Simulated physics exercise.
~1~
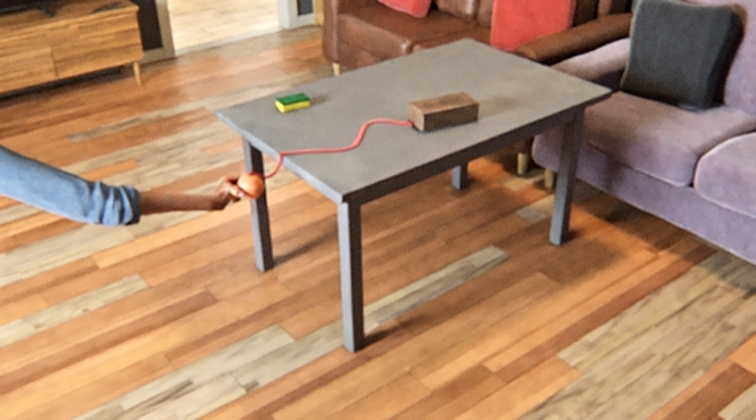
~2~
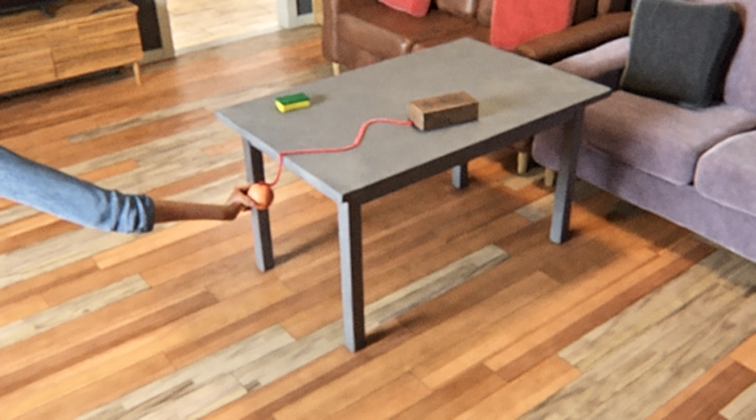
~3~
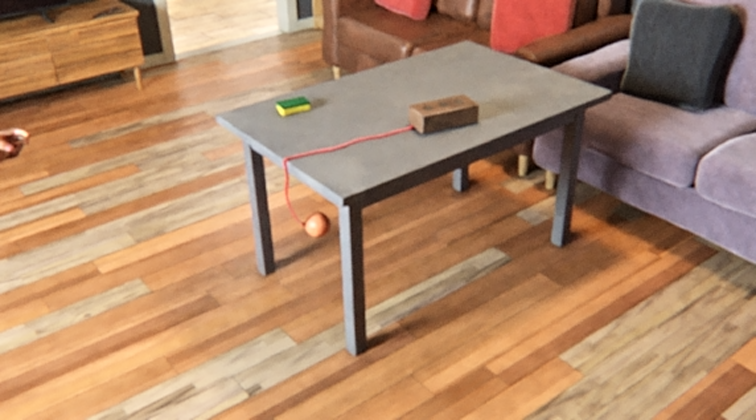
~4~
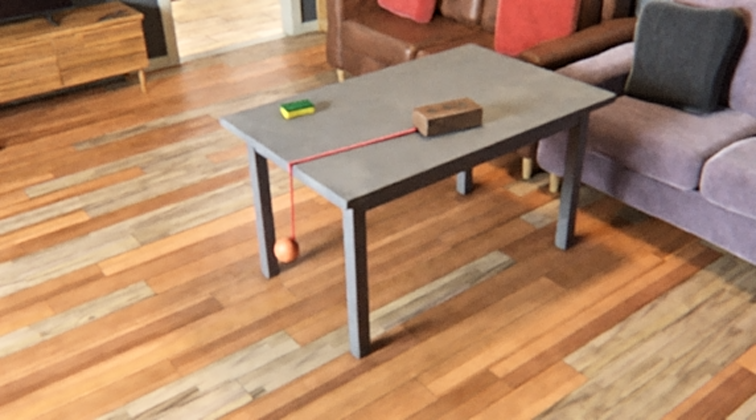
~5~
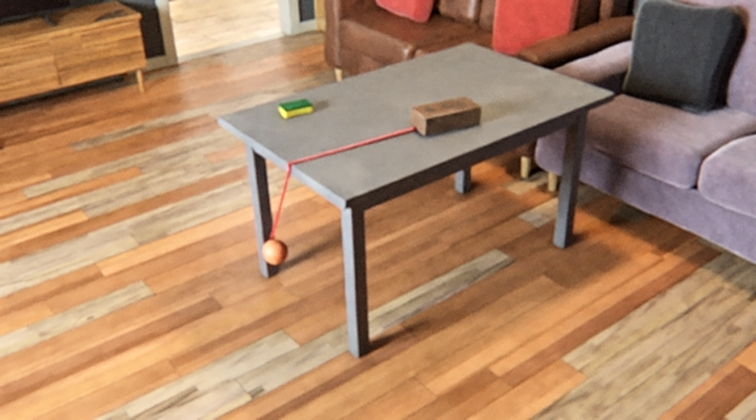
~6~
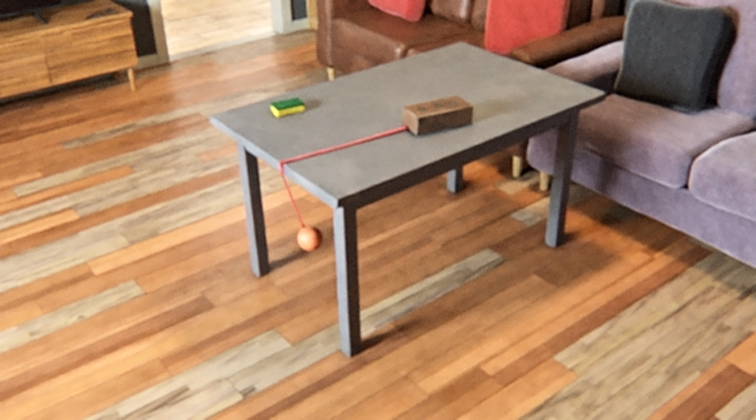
In a living room with a wooden floor, a hand holds an orange tied by a red ribbon to a brick on a grey table, then lets go and withdraws; the orange swings back and forth below the edge, still hanging, while the brick and sponge stay put.
